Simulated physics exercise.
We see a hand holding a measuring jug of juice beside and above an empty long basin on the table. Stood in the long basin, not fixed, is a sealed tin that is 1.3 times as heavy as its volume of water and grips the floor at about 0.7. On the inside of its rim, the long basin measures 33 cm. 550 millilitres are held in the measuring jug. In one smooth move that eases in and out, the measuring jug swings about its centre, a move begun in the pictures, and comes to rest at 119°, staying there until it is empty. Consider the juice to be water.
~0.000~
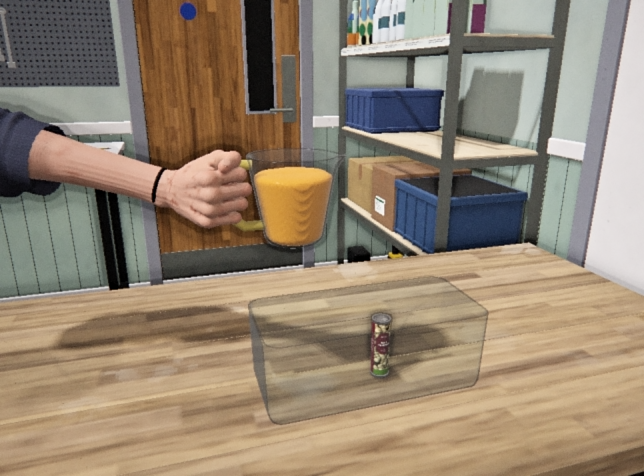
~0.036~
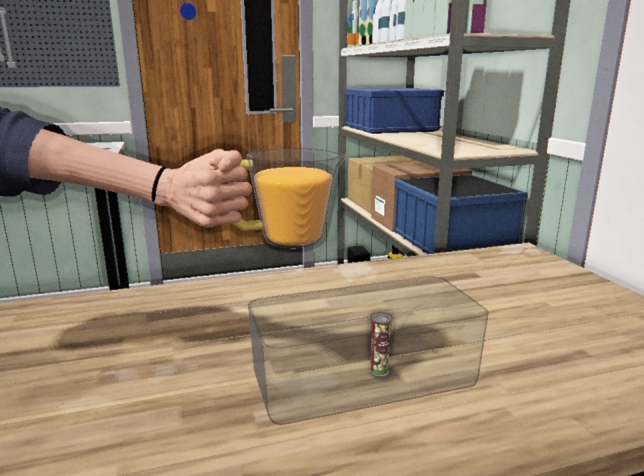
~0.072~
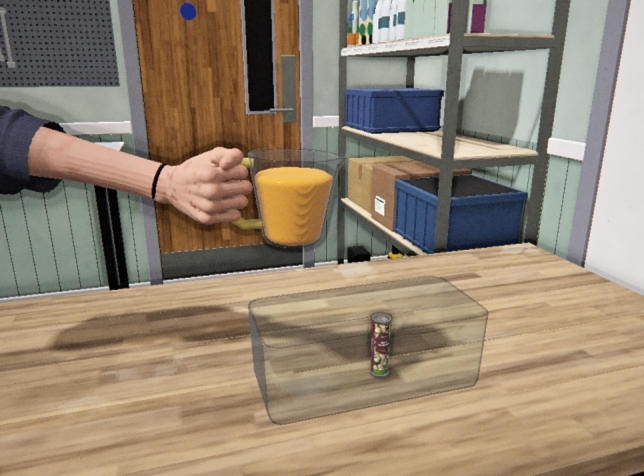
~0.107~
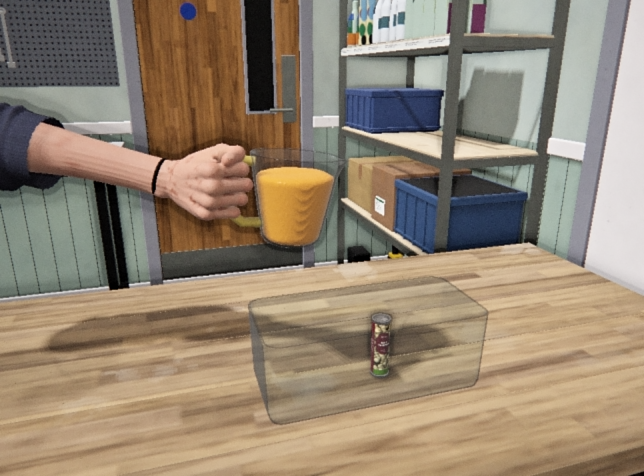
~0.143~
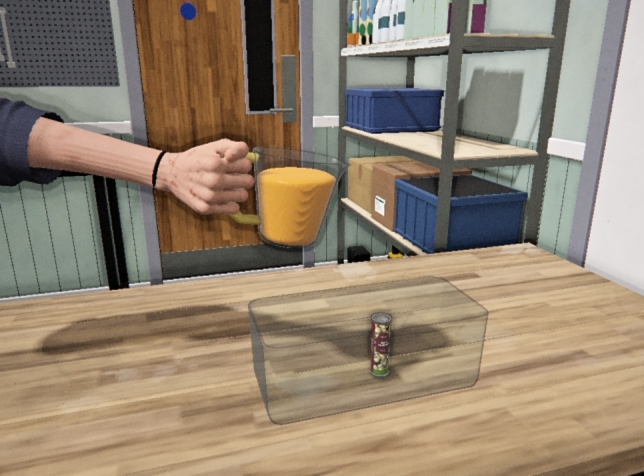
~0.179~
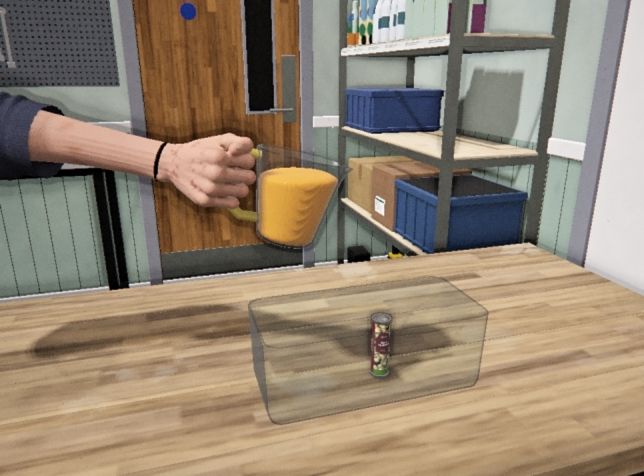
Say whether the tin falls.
It keels over.
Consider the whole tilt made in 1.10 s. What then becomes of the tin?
Well, the tin simply tips.
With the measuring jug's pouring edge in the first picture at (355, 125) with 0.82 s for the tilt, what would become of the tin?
After that, the tin overturns.
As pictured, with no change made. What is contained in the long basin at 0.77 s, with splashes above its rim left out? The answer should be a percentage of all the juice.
Around 80 parts in a hundred.
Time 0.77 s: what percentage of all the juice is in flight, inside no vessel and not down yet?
Near 16 per cent, I'd say.
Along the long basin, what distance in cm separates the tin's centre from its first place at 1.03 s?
Roughly 8 cm.
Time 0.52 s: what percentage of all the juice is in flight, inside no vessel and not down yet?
My guess is roughly 32 %.
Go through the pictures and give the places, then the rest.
Tilt 0°; pouring edge (345, 154); surface from (253, 176) to (329, 172); the long basin's rim runs from (256, 324) to (464, 295); the tin's top is at (381, 321), in the first frame.
Tilt 1°; pouring edge (346, 154); surface from (254, 176) to (329, 172), in the second frame.
Tilt 2°; pouring edge (347, 156); surface from (254, 175) to (330, 173), in the third frame.
Tilt 5°; pouring edge (348, 159); surface from (256, 175) to (331, 173), in the fourth frame.
Tilt 9°; pouring edge (350, 163); surface from (257, 175) to (333, 174), in the fifth frame.
Tilt 14°; pouring edge (353, 167); surface from (259, 176) to (336, 175), in the sixth frame.
By 0.52 s the tilt is 85° and 65 per cent is still to pour; the tin stands where it began.
By 0.77 s the tilt is 118° and 5 per cent is still to pour; the tin stands where it began.
By 1.03 s the tilt is 119° and 0 per cent is still to pour; the tin lies on its side.
By 1.31 s the tilt is 119° and 0 per cent is still to pour; the tin lies on its side.
At rest the tin lies on its side.
